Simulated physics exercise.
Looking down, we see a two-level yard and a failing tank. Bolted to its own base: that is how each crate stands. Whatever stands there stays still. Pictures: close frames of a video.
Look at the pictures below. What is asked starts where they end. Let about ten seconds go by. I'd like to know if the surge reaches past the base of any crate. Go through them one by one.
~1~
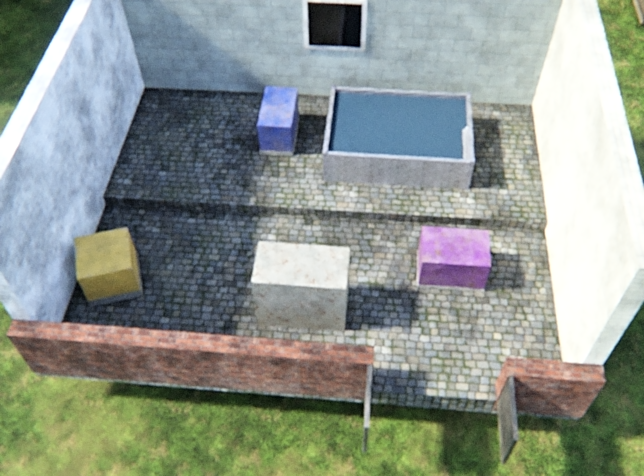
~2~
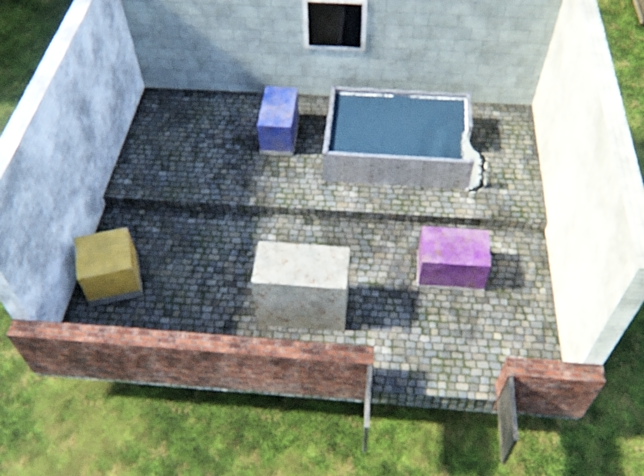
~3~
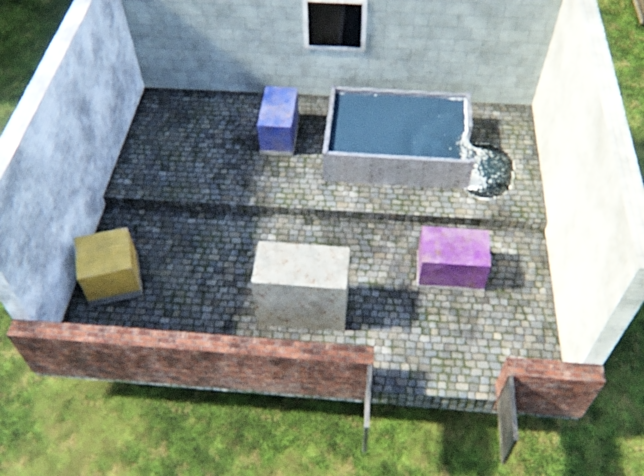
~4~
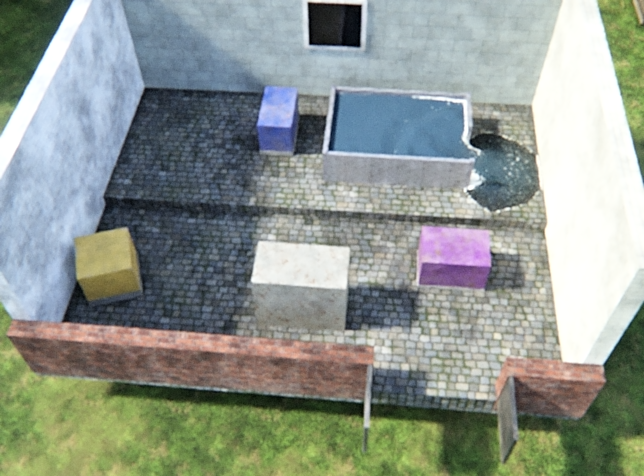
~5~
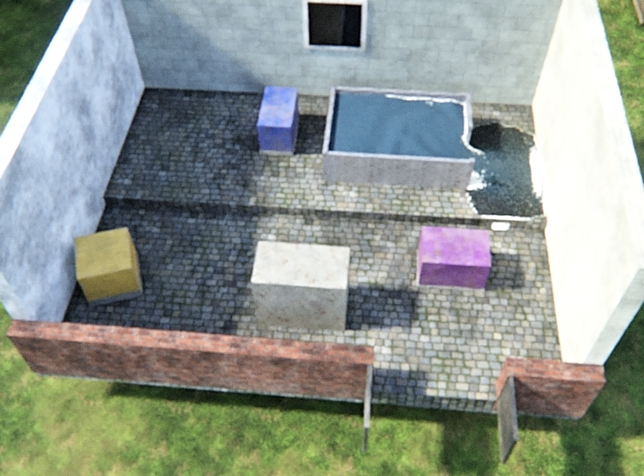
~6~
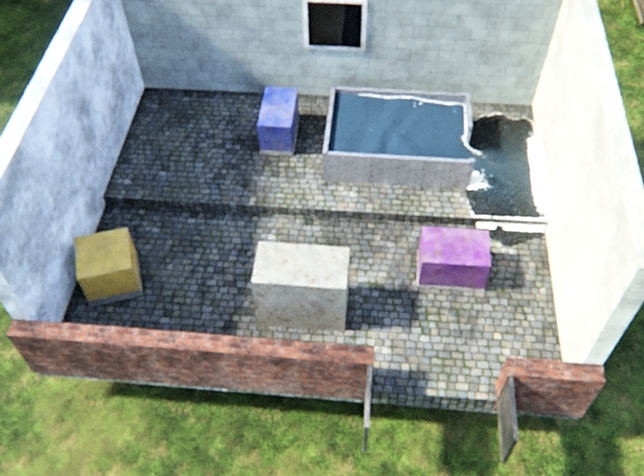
My prediction: The blue crate will be missed by the water. The purple crate will be caught by the water. The yellow crate will be missed by the water.
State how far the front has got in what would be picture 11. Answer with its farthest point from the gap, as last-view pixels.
Somewhere around (544, 315).
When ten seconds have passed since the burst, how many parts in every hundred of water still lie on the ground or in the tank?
Roughly 82 parts in a hundred.
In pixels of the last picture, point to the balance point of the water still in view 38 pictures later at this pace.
The spot I would choose is (396, 176).
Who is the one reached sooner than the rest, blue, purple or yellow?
My pick is the purple-painted one.
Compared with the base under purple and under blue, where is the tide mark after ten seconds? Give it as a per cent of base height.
The first comes to 180 per cent and the second to 70 per cent.
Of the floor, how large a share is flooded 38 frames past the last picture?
About 50 in a hundred.
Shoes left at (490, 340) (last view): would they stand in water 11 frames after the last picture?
Lab note: Spot reads soaked.
A moment on, water covers 10 % of the floor; the blue crate not reached, the purple crate water round its plinth, the yellow crate not reached.
Next, water covers 20 % of the floor; the blue crate not reached, the purple crate water round its plinth, the yellow crate not reached.
Then, water covers 30 % of the floor; the blue crate water round its plinth, the purple crate water round its plinth, the yellow crate not reached.
Later, water covers 50 % of the floor; the blue crate water round its plinth, the purple crate water round its plinth, the yellow crate not reached.
In the end, water covers 80 % of the floor; the blue crate stayed above the water, the purple crate was topped, the yellow crate stayed above the water.
